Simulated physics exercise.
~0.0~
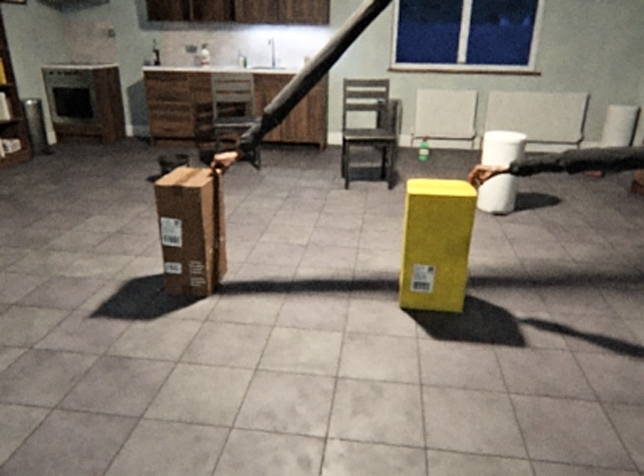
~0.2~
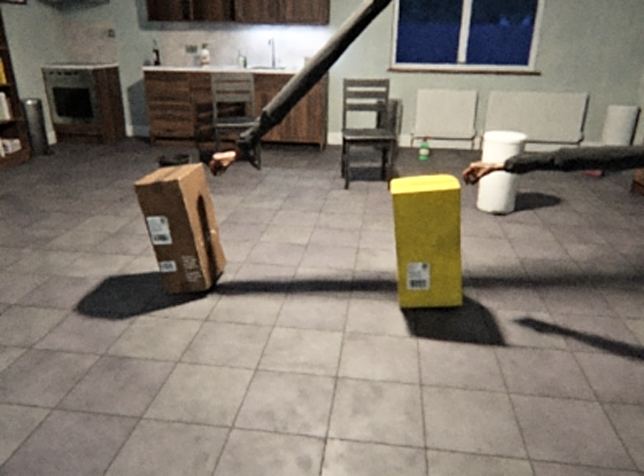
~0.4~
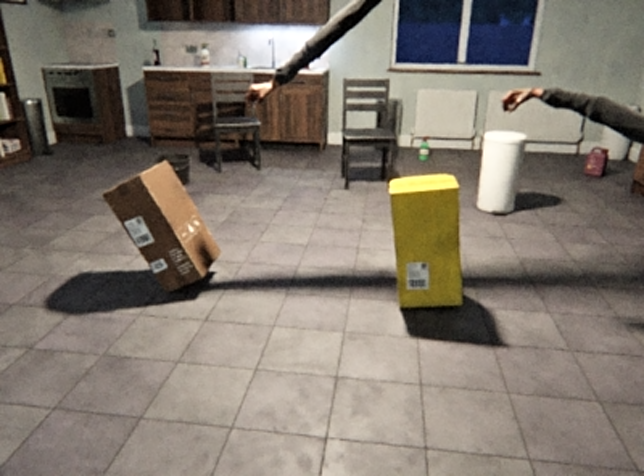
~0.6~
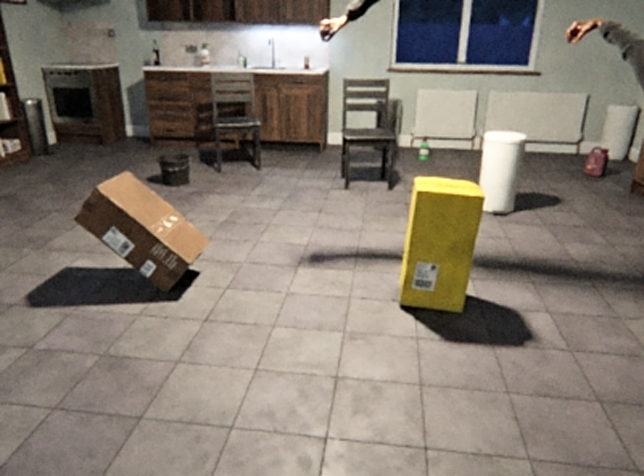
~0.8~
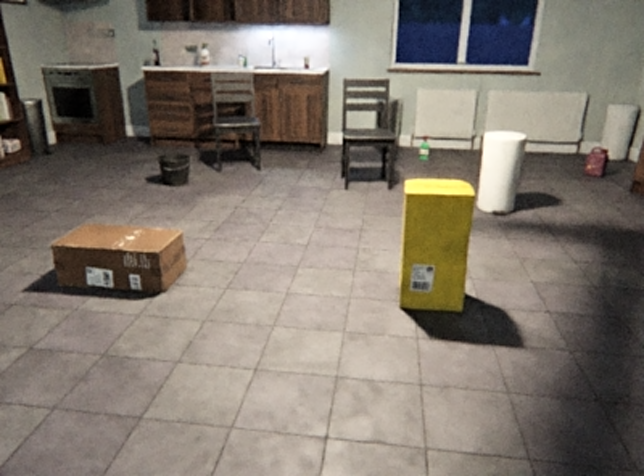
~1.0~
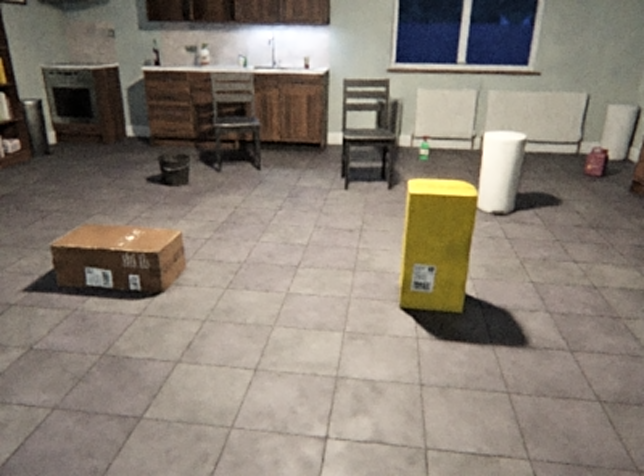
Tiled kitchen floor with two hands tipping upright parcels leftward and withdrawing, the brown one toppling onto its side, the yellow one rocking back upright.
